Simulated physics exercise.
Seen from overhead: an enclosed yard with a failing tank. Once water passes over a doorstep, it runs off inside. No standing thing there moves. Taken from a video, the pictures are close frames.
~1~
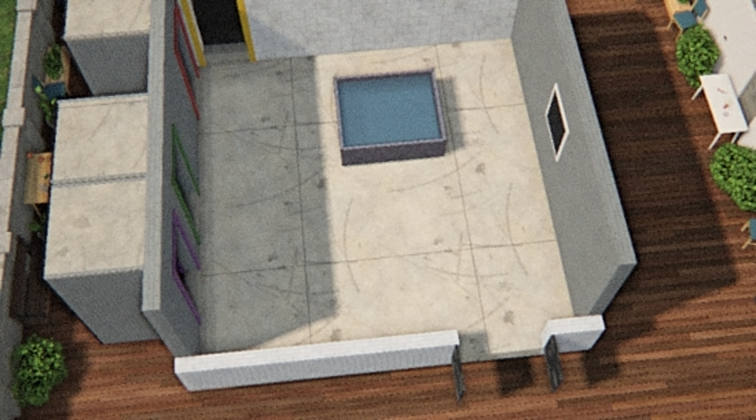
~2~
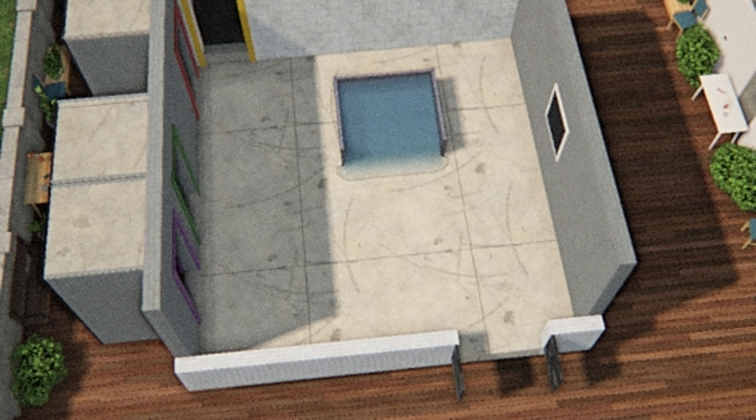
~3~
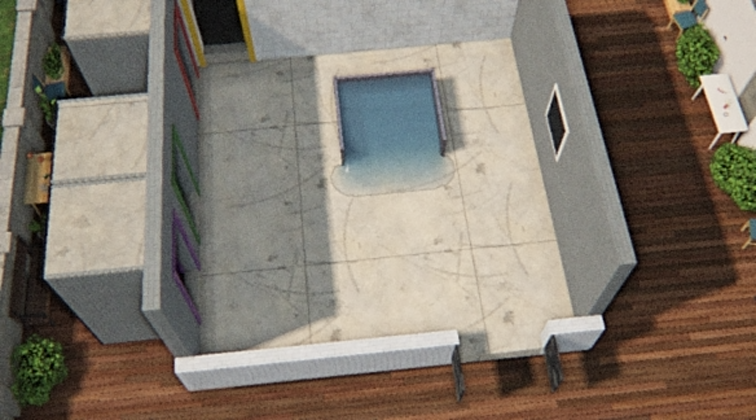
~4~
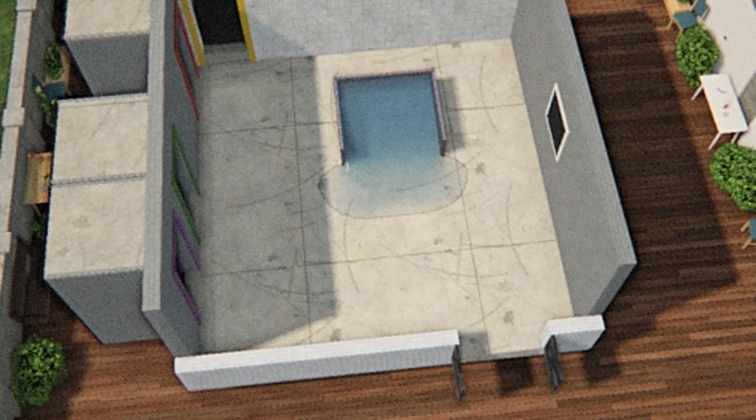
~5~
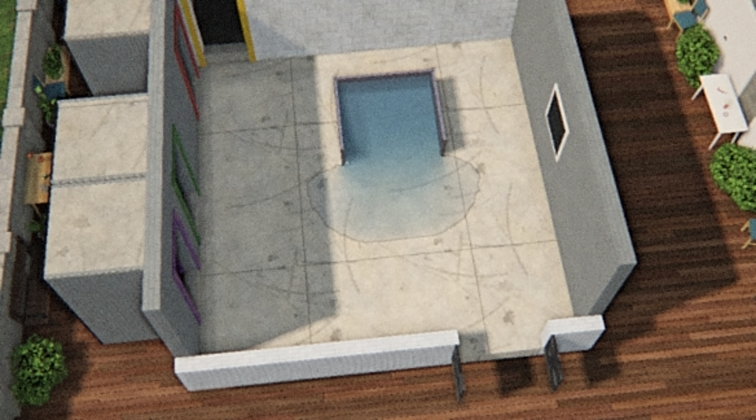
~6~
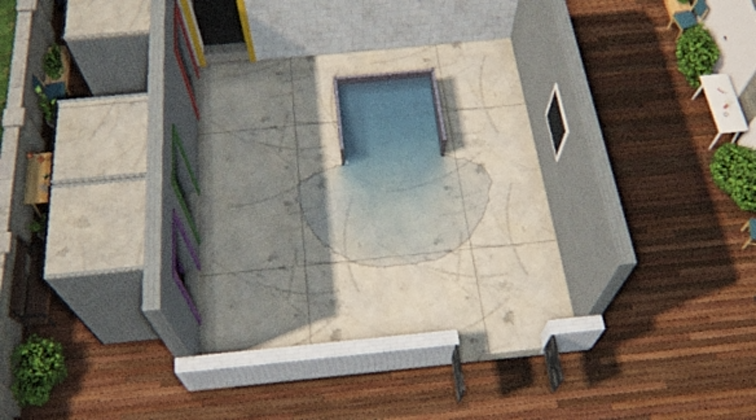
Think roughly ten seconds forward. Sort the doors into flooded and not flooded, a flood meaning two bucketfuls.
Sorted: Purple door - not flooded; red door - not flooded; yellow door - not flooded; green door - not flooded.
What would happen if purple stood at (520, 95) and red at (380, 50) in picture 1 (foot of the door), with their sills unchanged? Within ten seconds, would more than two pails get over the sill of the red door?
As it turns out, the red one stays within bounds.
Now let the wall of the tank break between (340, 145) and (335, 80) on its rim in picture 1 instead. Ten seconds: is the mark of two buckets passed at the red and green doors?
Put simply, the red door overflows; the green door falls below the limit.
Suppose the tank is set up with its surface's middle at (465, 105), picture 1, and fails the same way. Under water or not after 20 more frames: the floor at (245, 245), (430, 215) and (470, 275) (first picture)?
Log: No flood; flood; flood.
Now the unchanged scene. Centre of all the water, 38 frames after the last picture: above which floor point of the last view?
Close to (342, 257), I reckon.
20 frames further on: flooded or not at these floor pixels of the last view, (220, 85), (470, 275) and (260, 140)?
One after the other: No water, flooded, clear.
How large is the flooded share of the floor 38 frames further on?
That's roughly 60 per cent.
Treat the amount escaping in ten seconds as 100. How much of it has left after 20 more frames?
Log: Around 45 %, estimated.
A moment on, water covers 35 % of the floor; the purple door not reached, the red door not reached, the yellow door not reached, the green door not reached.
Next, water covers 45 % of the floor; the purple door not reached, the red door not reached, the yellow door not reached, the green door not reached.
Then, water covers 50 % of the floor; the purple door wet at the sill, nothing in, the red door not reached, the yellow door not reached, the green door not reached.
Later, water covers 60 % of the floor; the purple door under two buckets in, the red door not reached, the yellow door not reached, the green door wet at the sill, nothing in.
In the end, water covers 80 % of the floor; the purple door under two buckets in, the red door wet at the sill, nothing in, the yellow door wet at the sill, nothing in, the green door wet at the sill, nothing in.
